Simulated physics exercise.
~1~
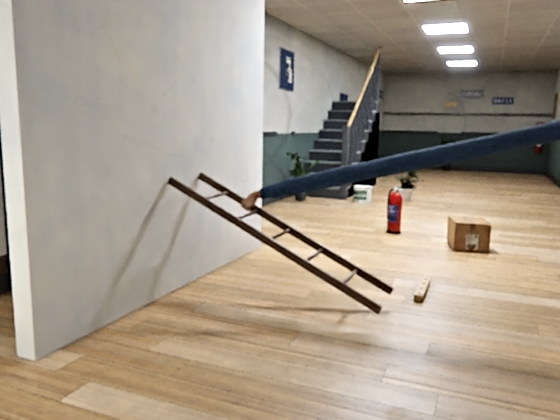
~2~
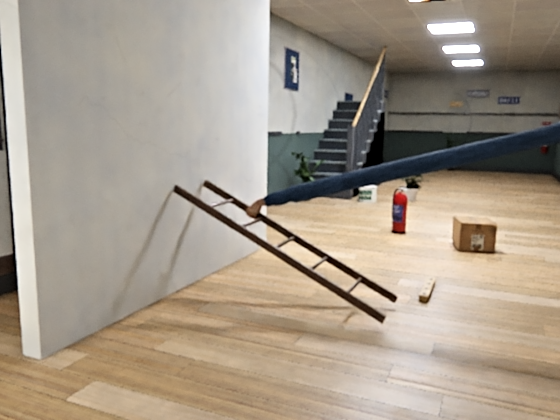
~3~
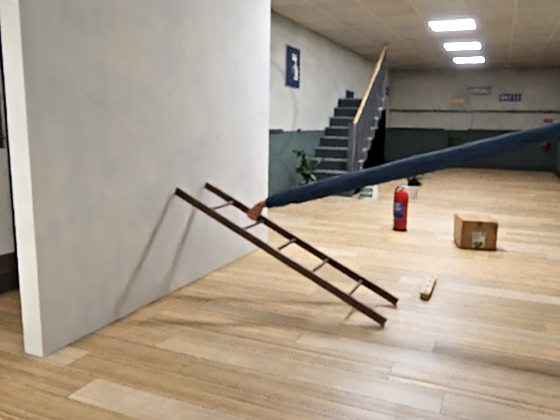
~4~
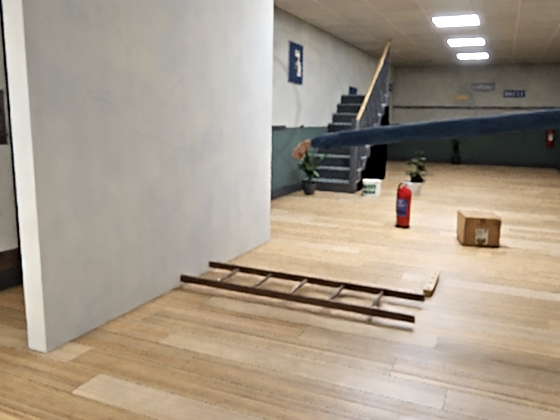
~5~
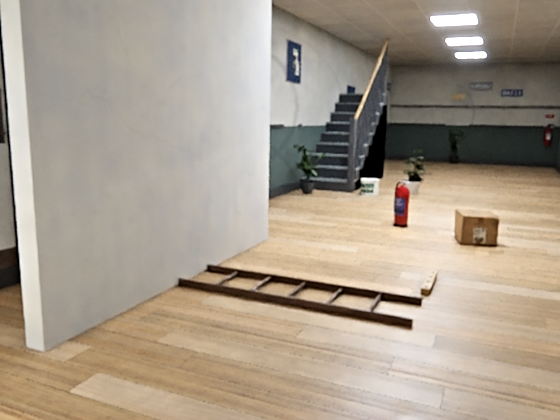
The clip shows a blue-sleeved arm holding a brown ladder at a slant by a pale wall, near a small strip of wood on the floor; the hand lets go and withdraws, and the ladder slides down to lie flat on the wooden floor.
